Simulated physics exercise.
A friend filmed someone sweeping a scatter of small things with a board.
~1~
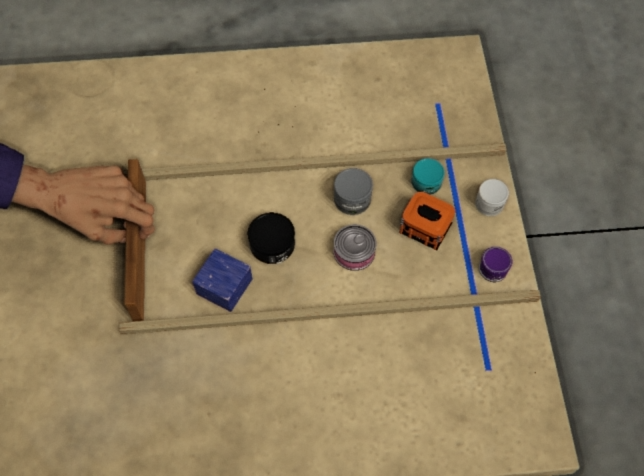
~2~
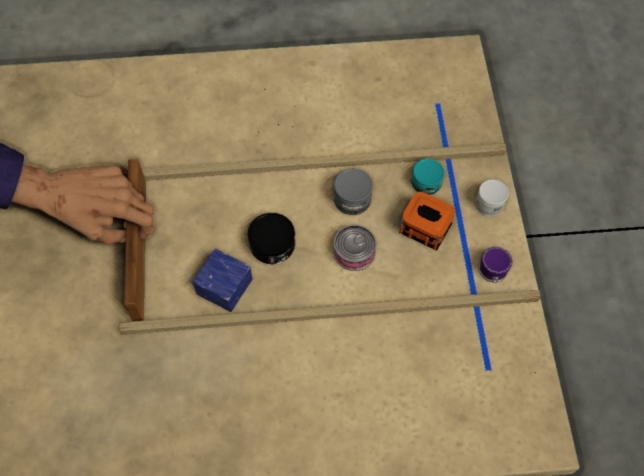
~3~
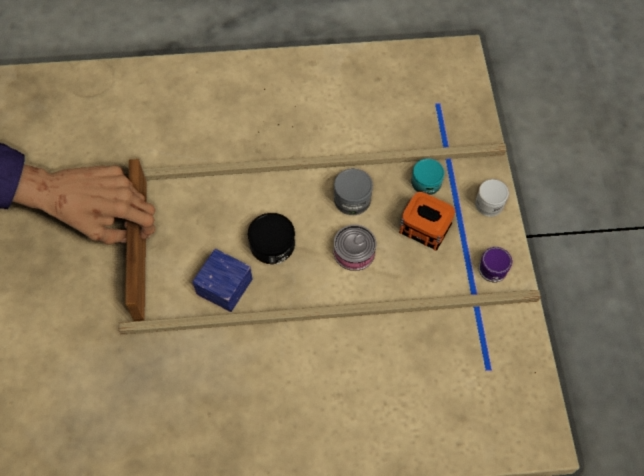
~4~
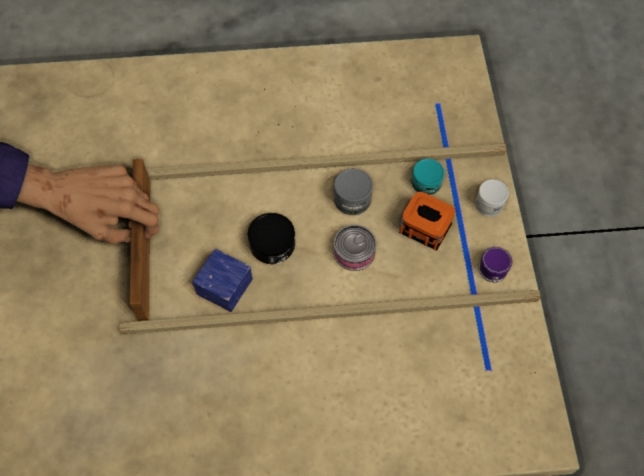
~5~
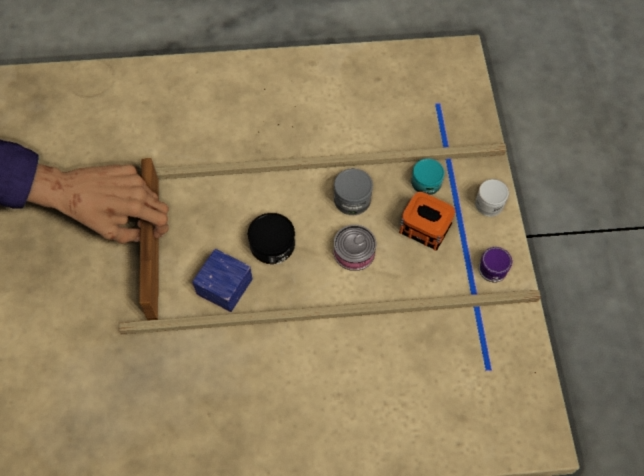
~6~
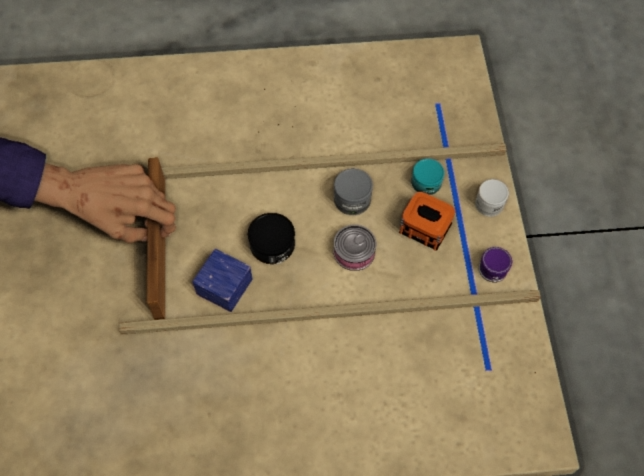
A hand in a dark purple sleeve holds an upright wooden board at the left end of a lane between two thin wooden rails on a tan tabletop, seen from above. Ahead sit a blue block, black tub, grey tub, pink pot, orange case and turquoise tub, with a white tub and purple tin beyond the blue tape. The hand slides the board slightly right, touching nothing, while everything else stays still.
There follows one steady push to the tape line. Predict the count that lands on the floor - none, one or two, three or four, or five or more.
The count on the floor is one or two.
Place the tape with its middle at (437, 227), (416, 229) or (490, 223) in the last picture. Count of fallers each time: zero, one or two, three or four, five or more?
1 or 2; no fall at all; 5 or more.
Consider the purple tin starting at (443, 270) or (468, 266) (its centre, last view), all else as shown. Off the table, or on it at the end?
Try one: It is still there. Try two: It is still there.
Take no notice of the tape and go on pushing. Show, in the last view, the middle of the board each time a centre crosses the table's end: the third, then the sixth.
About (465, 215), then about (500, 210).
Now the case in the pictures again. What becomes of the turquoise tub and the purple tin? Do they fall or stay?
First, the turquoise tub keeps its place; then the purple tin keeps its place.
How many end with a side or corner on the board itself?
It ends up touching 3.
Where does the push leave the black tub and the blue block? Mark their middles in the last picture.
Close to (484, 216); the other close to (490, 254).
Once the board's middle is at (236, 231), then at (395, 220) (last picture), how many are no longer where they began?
2 and 7.
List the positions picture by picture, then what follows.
White tub (492, 198); purple tin (495, 265); turquoise tub (428, 177); board (136, 239); tape (461, 225), in the first picture.
Purple tin (495, 265); orange case (428, 220), in the second picture.
Turquoise tub (428, 177); black tub (272, 239), in the third picture.
White tub (492, 198); pink pot (355, 248), in the fourth picture.
Purple tin (495, 265); grey tub (353, 192), in the fifth picture.
White tub (492, 198); purple tin (495, 265); turquoise tub (428, 177); board (156, 237); tape (461, 225), in the sixth picture.
Soon after, none off yet; white tub at rest near (492, 198); purple tin at rest near (495, 265); turquoise tub at rest near (428, 177).
In the end, the number that fall off is one or two; gone, white tub.
